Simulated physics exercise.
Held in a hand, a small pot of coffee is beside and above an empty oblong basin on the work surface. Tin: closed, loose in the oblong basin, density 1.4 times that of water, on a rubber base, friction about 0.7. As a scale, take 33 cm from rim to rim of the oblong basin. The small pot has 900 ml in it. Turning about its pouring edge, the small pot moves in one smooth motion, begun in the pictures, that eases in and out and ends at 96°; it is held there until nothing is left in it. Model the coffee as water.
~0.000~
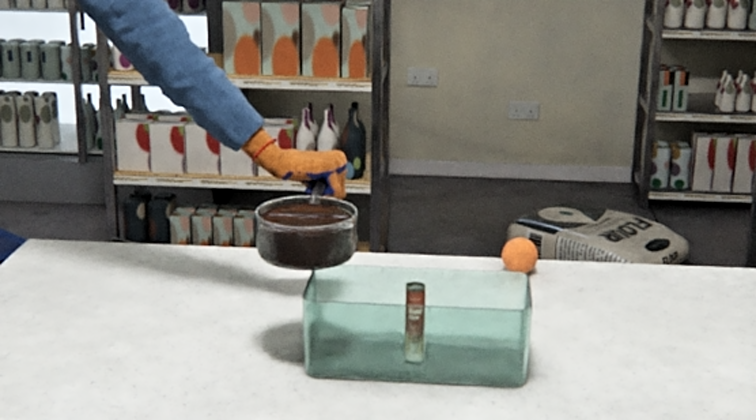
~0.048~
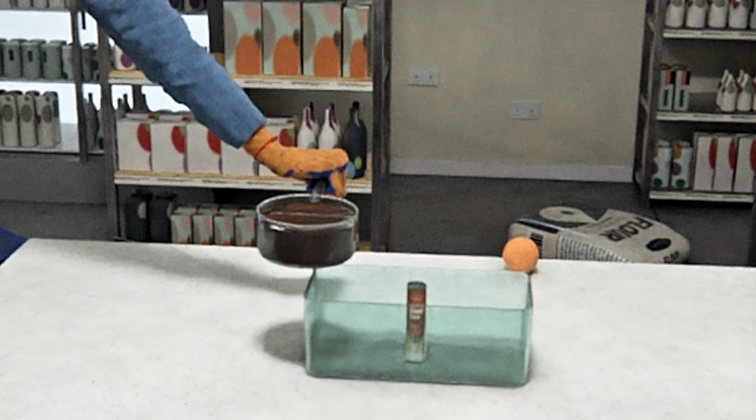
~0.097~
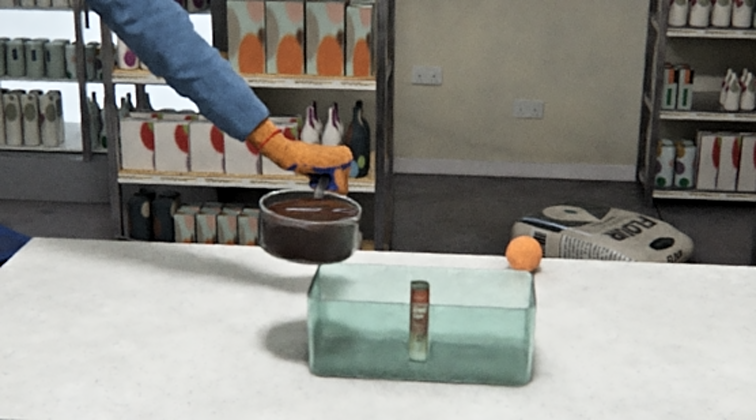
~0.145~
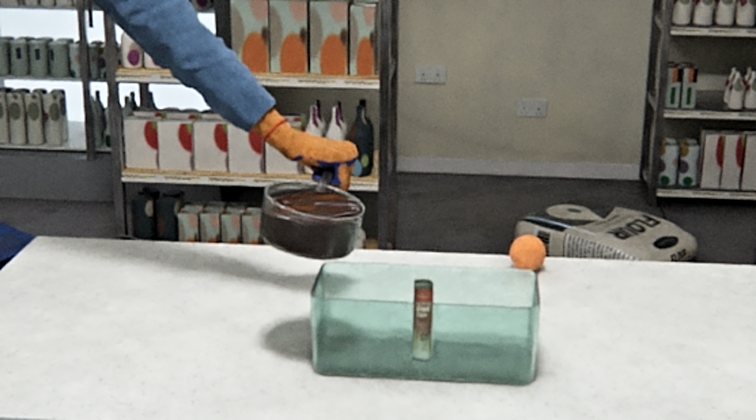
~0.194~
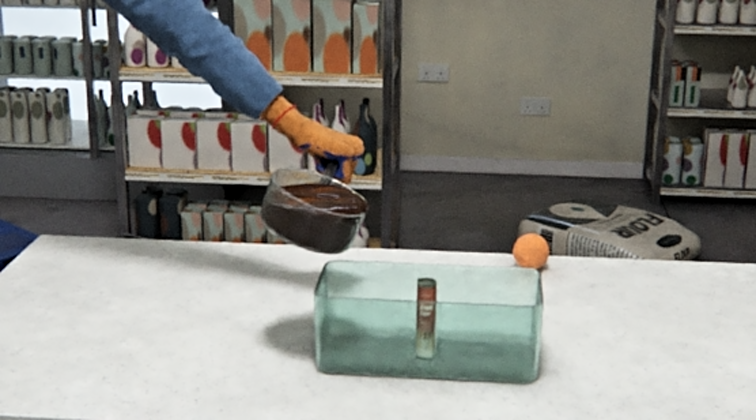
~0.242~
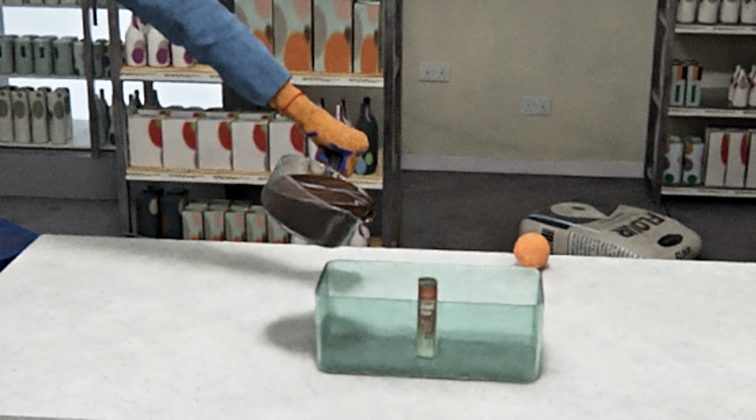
Gloved hand tilting a small glass pot of dark liquid steadily rightward above a clear green basin holding a small upright tin.
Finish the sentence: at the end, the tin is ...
Standing on its base.
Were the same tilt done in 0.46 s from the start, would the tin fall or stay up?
The tin would stay balanced.
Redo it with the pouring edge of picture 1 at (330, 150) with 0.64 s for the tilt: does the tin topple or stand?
Then the tin remains standing.
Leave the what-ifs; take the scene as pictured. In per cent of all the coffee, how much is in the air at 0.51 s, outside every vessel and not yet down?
Roughly 50 percent.
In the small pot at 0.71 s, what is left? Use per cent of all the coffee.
5 per cent or so.
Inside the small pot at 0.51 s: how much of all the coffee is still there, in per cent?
38 %.
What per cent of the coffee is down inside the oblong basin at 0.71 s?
About 80 per cent.
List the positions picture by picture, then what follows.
It leans 0°; its right rim is at (356, 215); the coffee meets the walls at (260, 215) and (354, 219); the oblong basin's rim runs from (309, 283) to (530, 292); the tin's top is at (416, 289), in the first picture.
It leans 1°; its right rim is at (357, 214); the coffee meets the walls at (260, 214) and (355, 218), in the second picture.
It leans 5°; its right rim is at (360, 213); the coffee meets the walls at (263, 210) and (359, 213), in the third picture.
It leans 12°; its right rim is at (363, 212); the coffee meets the walls at (266, 204) and (363, 208), in the fourth picture.
It leans 20°; its right rim is at (366, 211); the coffee meets the walls at (268, 194) and (365, 206); 2 per cent is over the edge, in the fifth picture.
It leans 30°; its right rim is at (367, 210); the coffee meets the walls at (269, 182) and (363, 200); 4 per cent is over the edge, in the sixth picture.
By 0.51 s the tilt is 87° and 38 per cent is still to pour; the tin stands where it began.
By 0.71 s the tilt is 96° and 5 per cent is still to pour; the tin stands where it began.
By 0.92 s the tilt is 96° and 1 per cent is still to pour; the tin stands where it began.
By 1.14 s the tilt is 96° and 0 per cent is still to pour; the tin stands where it began.
At rest the tin stands where it began.
